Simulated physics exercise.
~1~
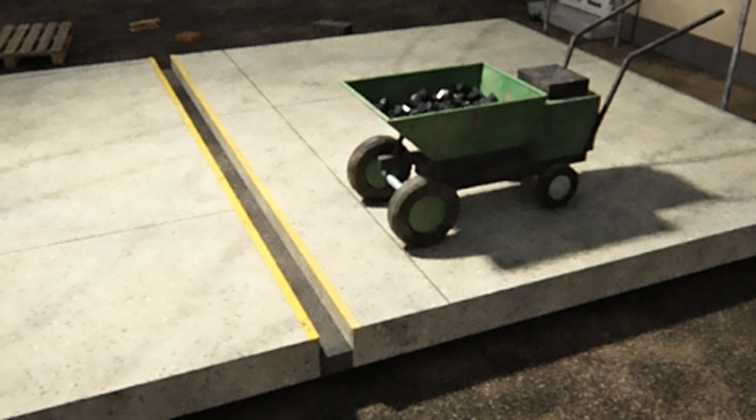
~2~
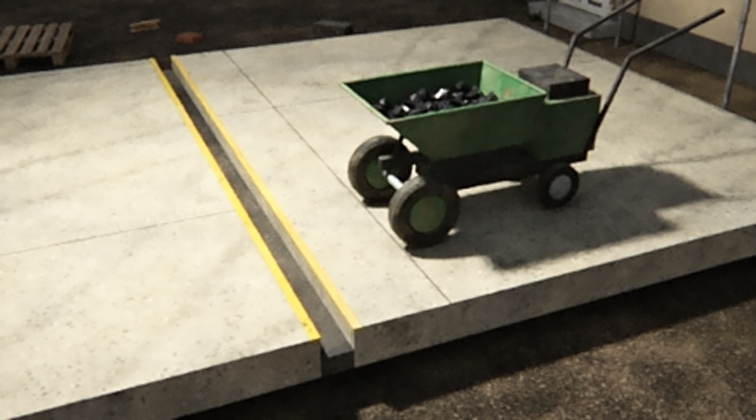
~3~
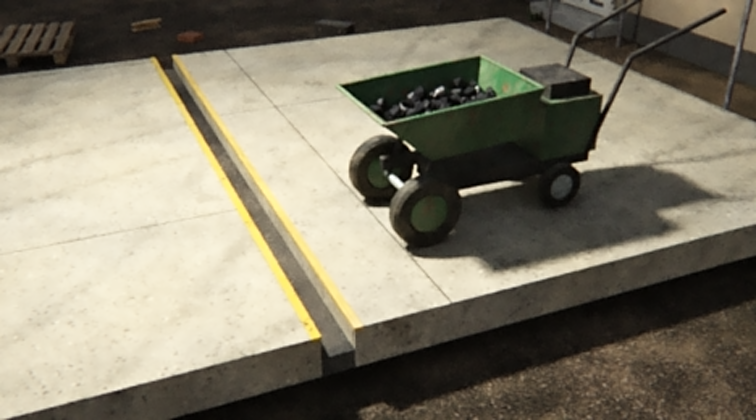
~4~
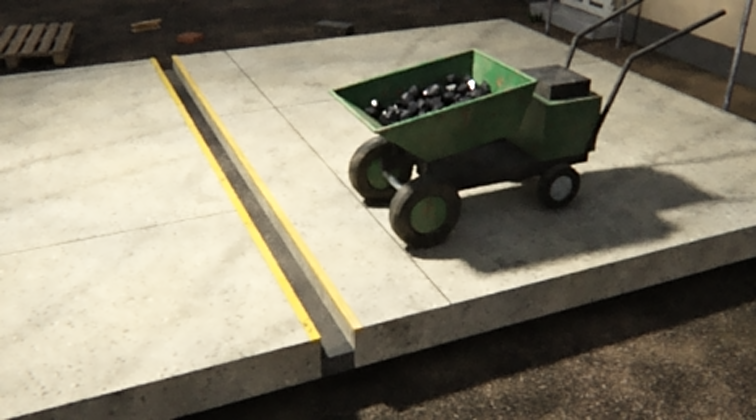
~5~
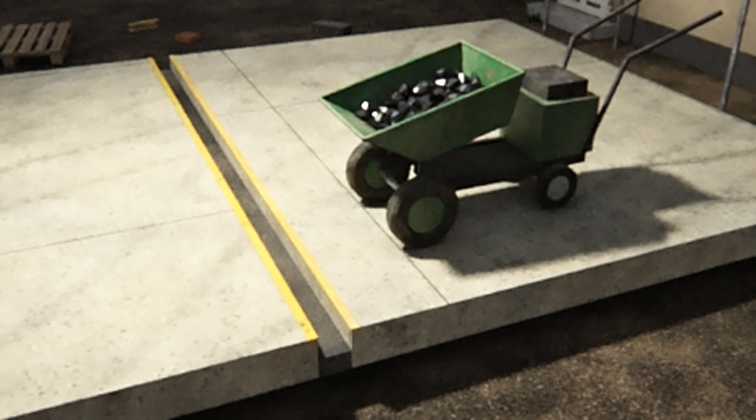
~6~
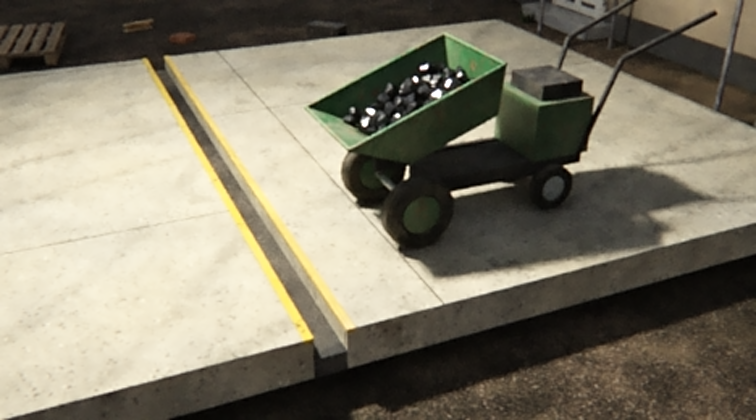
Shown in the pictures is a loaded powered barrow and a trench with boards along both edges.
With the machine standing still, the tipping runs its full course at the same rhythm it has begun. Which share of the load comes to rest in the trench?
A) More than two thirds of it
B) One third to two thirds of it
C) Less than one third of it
Answer: B.
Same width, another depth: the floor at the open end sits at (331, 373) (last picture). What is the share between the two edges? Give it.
I'd guess about 70 %.
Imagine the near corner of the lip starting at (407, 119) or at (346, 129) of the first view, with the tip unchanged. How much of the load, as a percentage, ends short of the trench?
Result: Try 1 = 30 %, try 2 = 0 %.
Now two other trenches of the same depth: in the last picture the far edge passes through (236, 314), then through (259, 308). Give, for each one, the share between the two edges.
You'd get 100 % in the first case and 90 % in the second.
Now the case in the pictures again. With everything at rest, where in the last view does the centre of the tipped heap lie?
(267, 242).
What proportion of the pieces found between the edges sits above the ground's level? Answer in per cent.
Close to 45 percent.
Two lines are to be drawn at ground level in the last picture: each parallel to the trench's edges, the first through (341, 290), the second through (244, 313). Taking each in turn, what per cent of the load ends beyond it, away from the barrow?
Result, first then second: 90 %, 10 %.
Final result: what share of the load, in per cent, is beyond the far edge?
It works out to close to 30 per cent.
Just after the last frame, skip tipped steeply; every one in the skip.
A moment on, skip tipped steeply; the larger part in the skip; just a few short of the trench; roughly a quarter in or heaped over the trench; about a tenth beyond it; just a few falling.
Further on, skip tipped right over; about a tenth in the skip; about a tenth short of the trench; roughly half in or heaped over the trench; roughly a third beyond it.
When it is over, skip tipped right over; about a tenth in the skip; about a tenth short of the trench; roughly two thirds in or heaped over the trench; roughly a third beyond it.
